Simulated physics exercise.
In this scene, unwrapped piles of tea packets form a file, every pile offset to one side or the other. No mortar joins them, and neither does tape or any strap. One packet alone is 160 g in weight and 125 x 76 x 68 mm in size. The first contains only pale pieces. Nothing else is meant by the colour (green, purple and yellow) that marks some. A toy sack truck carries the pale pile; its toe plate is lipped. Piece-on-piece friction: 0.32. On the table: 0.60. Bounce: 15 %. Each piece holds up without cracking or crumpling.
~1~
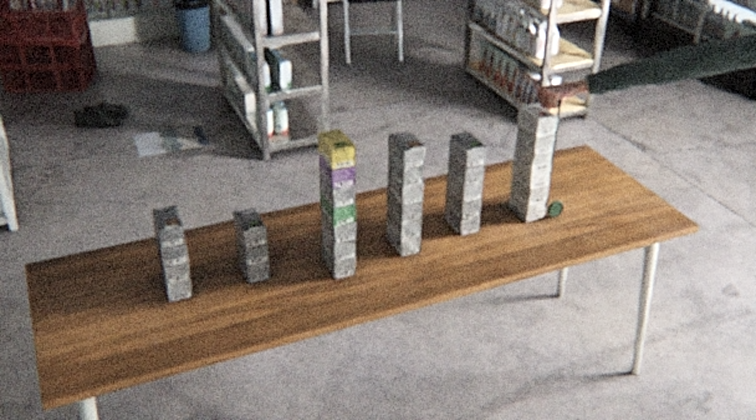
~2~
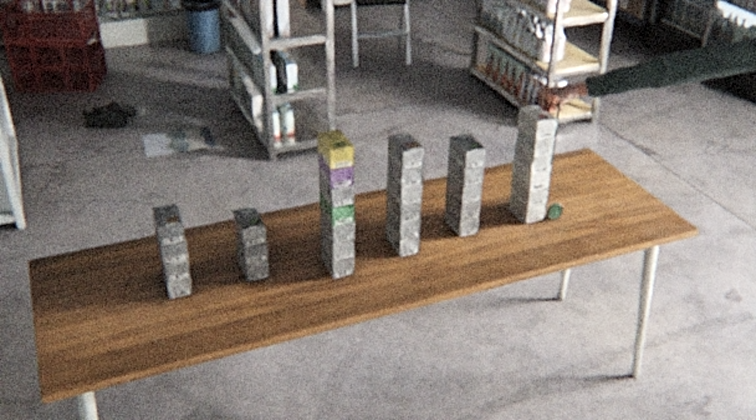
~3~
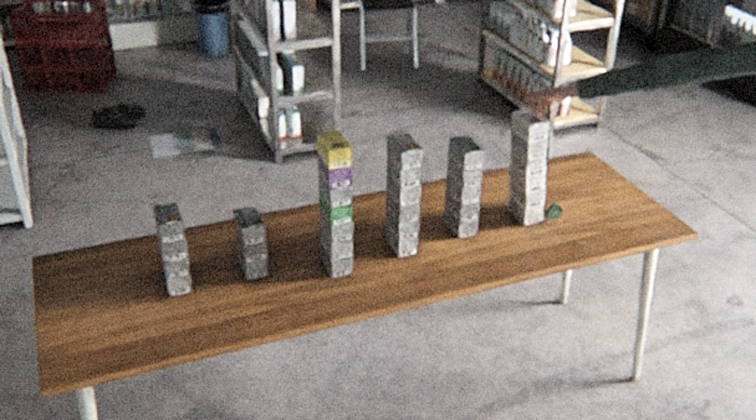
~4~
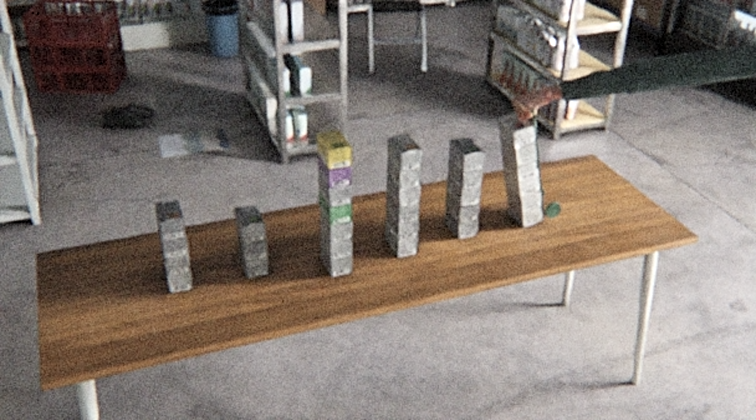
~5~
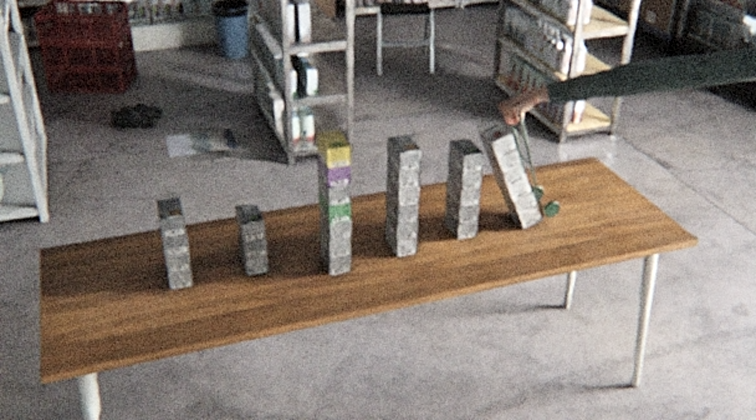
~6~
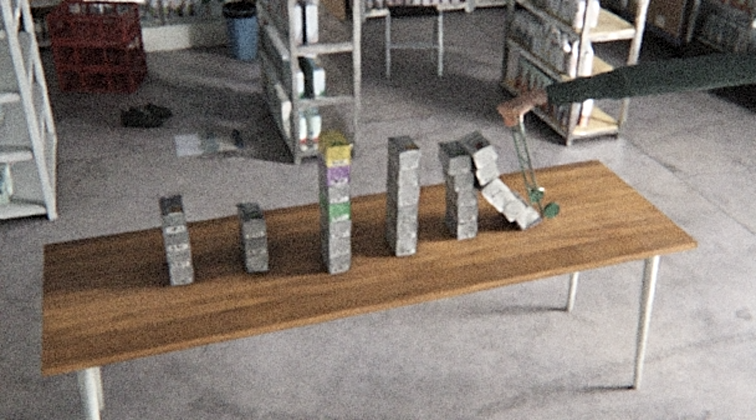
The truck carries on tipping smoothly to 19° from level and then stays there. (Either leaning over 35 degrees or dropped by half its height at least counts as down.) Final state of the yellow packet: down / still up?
Goes down.
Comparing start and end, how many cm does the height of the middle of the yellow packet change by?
About 38 cm lower.
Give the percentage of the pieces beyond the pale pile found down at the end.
Near enough 75 per cent of them, I reckon.
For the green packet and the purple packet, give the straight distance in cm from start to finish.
Green: 48 cm, purple: 60 cm.
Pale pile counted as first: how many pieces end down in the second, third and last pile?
Pile by pile: Second 4, third 6, last 0.
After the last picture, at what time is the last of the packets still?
I'd say around 2.5 seconds.
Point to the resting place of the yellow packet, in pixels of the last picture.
It finishes near pixel (307, 284) of the last picture.
Then, 0.24 s later than the last frame, 6 of the pale pile down; 1 of the 25 other packets down; yellow packet unmoved.
Then, 0.64 s later than the last frame, 6 of the pale pile down; 10 of the 25 other packets down; yellow packet tilted 4°; green packet tilted 6°.
Then, 1.16 s later than the last frame, 6 of the pale pile down; 17 of the 25 other packets down; yellow packet tilted 54°, 32 cm lower; green packet on its side.
When it is over, 6 of the pale pile down; 19 of the 25 other packets down; yellow packet on its side; green packet upside down; purple packet on its side. In pixels of the last frame, middles, yellow packet near (307, 285), green packet near (217, 292).
